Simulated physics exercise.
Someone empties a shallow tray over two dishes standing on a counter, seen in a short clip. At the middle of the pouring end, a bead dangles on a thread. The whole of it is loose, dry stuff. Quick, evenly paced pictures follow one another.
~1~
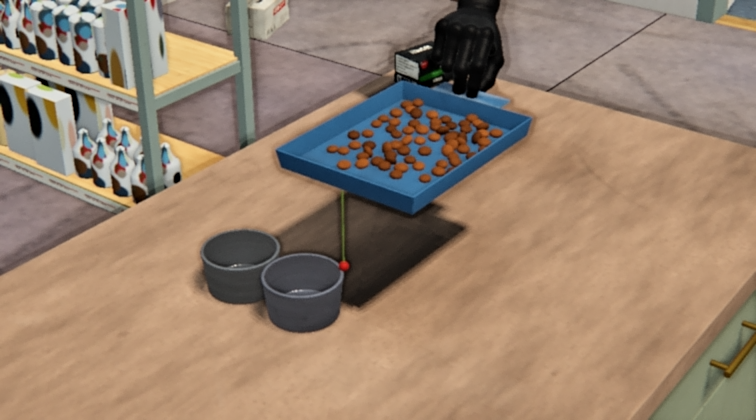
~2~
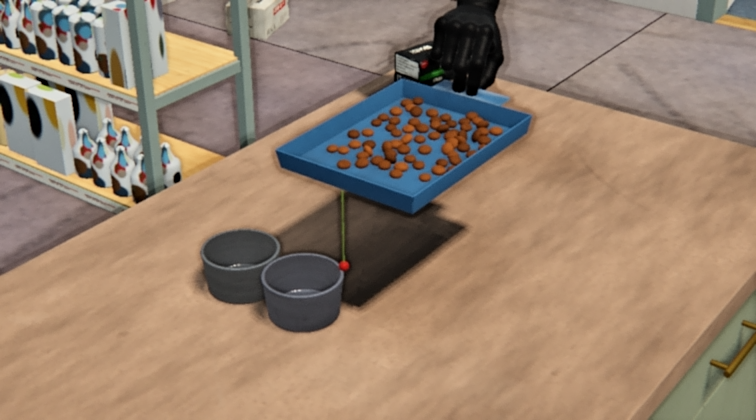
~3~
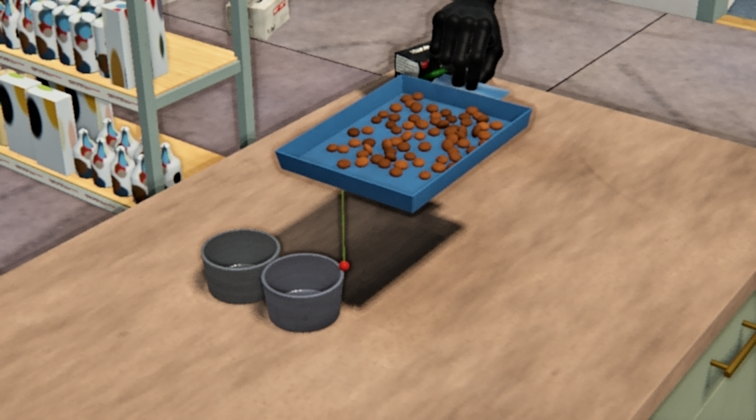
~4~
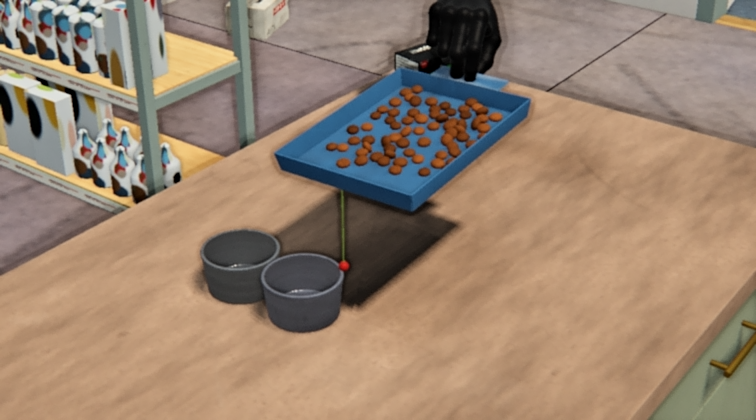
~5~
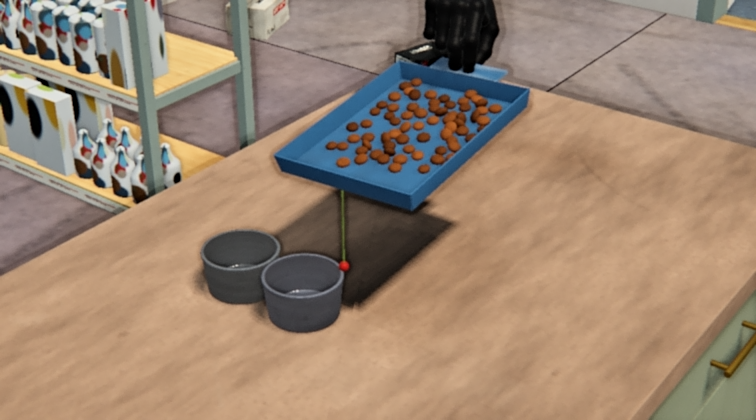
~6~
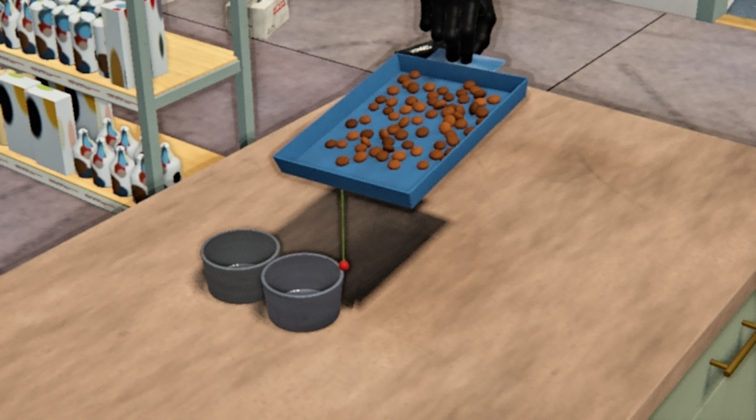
A wooden counter in a shop-like room is seen from above at an angle, with stocked shelves at the left and grey floor tiles behind. A blue tray of brown kibble hangs above two dark grey dishes, a red bead on a green thread below its near end and a black-gloved hand behind. The tray's far end rises slightly, tilting it gradually toward the dishes, while the kibble stays inside and the camera remains still.
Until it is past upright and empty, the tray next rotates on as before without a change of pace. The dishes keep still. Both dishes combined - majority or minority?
Caught: Above half.
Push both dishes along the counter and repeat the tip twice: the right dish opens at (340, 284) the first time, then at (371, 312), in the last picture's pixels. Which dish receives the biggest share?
Place 1: The one on the left side; place 2: The one on the left side.
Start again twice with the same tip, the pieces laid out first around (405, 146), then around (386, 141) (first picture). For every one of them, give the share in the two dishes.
You'd get 70 % the first time and 70 % the second.
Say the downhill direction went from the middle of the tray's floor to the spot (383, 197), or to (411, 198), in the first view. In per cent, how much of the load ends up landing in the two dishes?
Respectively 0 % and 0 %.
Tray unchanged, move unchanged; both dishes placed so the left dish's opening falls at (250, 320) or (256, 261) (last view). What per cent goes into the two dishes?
Close to 0 in a hundred, then close to 90 in a hundred.
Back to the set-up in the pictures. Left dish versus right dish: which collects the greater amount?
Winning side: Right of the pair.
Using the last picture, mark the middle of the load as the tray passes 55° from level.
The middle of the pieces sits at roughly (321, 151).
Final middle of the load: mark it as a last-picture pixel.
The centre comes to rest near (296, 301).
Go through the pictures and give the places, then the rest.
In the first frame, corners of the pouring end near (281, 149) and (412, 195), level; middle of the load near (420, 141), bits of dog kibble; left dish near (215, 280); right dish near (278, 308); bead on its thread near (344, 266).
In the second frame, corners of the pouring end near (280, 149) and (412, 194), level; middle of the load near (420, 139).
In the third frame, corners of the pouring end near (280, 150) and (412, 193), tipped barely, lowest at the left corner; middle of the load near (420, 136).
In the fourth frame, corners of the pouring end near (279, 152) and (410, 193), tipped a little, lowest at the left corner; middle of the load near (419, 131).
In the fifth frame, corners of the pouring end near (279, 154) and (410, 192), tipped a little, lowest at the left corner; middle of the load near (418, 126).
In the sixth frame, corners of the pouring end near (278, 155) and (408, 190), tipped a little, lowest at the left corner; middle of the load near (417, 120); left dish near (215, 280); right dish near (278, 307).
Shortly afterwards, tray tipped steeply; all but a few on the tray; a little in the air.
Next, tray tipped right over; near two thirds on the tray; a little in the right dish; a little in the left dish; only a few outside both; a little in the air.
Some moments later, tray tipped past a quarter turn; near half in the right dish; near a quarter in the left dish; near a quarter outside both.
In the end, tray tipped past a quarter turn; near half in the right dish; near a quarter in the left dish; near a quarter outside both.
